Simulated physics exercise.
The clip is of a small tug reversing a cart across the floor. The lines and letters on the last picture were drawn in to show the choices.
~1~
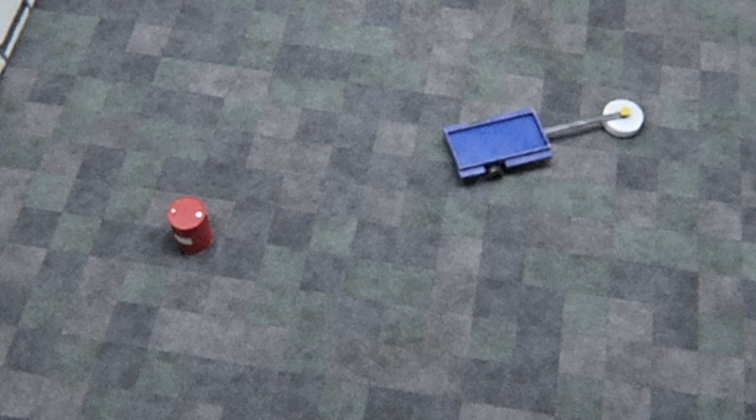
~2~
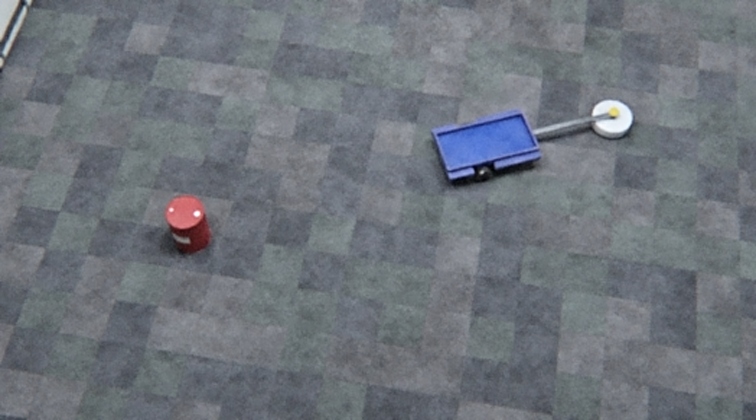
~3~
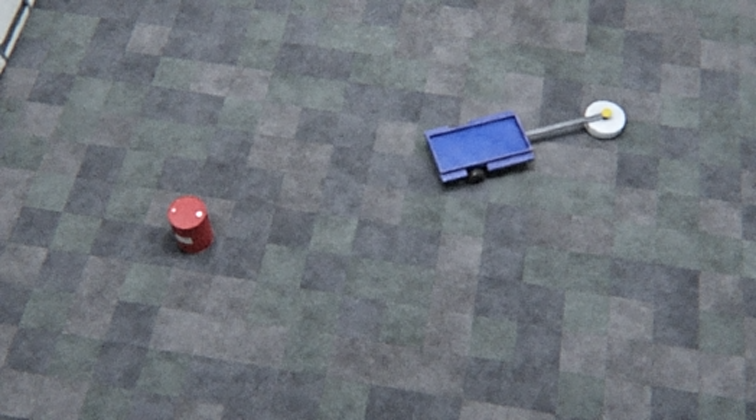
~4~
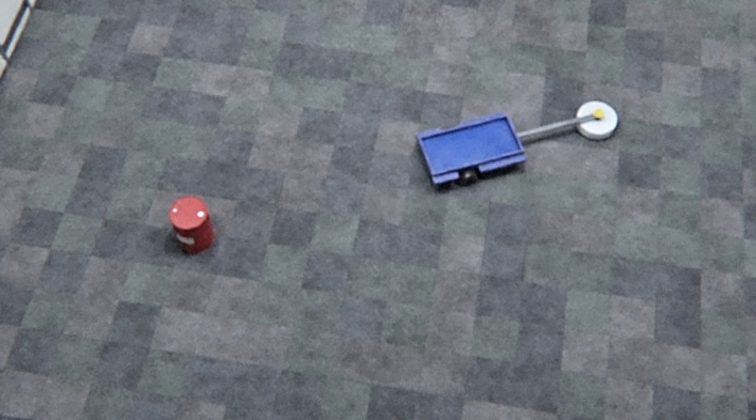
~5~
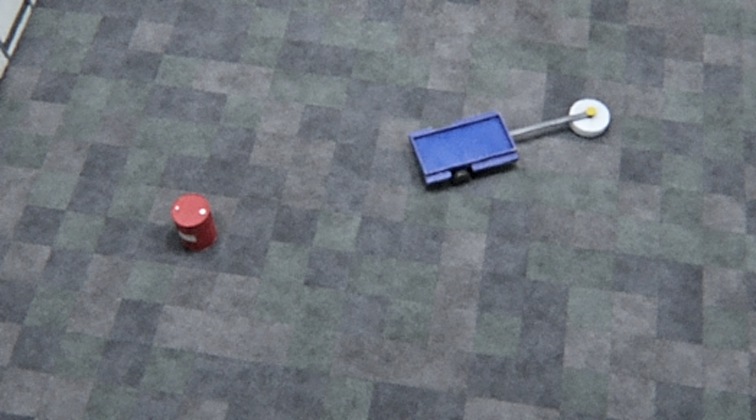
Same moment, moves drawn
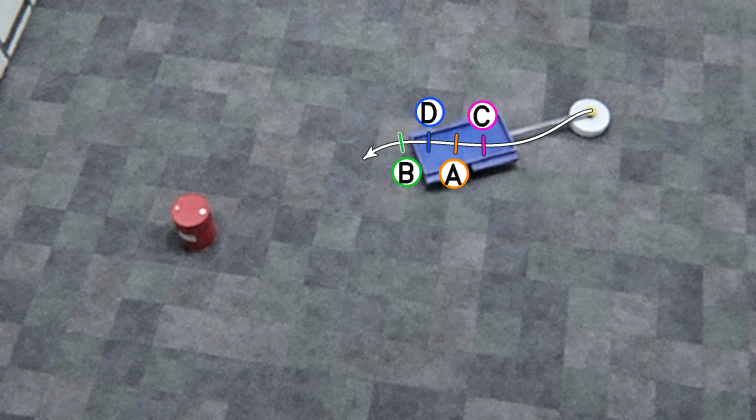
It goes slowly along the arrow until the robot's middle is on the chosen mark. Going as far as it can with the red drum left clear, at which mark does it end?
The farthest safe stop is B.
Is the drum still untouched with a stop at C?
Yes.
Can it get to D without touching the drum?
Yes.
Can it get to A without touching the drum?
Yes.
On the marked copy, A at (456, 144); B at (401, 143); C at (484, 145); D at (429, 142); the route from (591, 110) via (479, 145) to (364, 158).
With B. Early on, robot (531, 145), cart (396, 162).
Further on, robot (463, 150), cart (328, 172).
At the end, robot (401, 149), cart (269, 187); nothing has been touched.
As for the rest, A is safe but short; C is safe but short; D is safe but short.
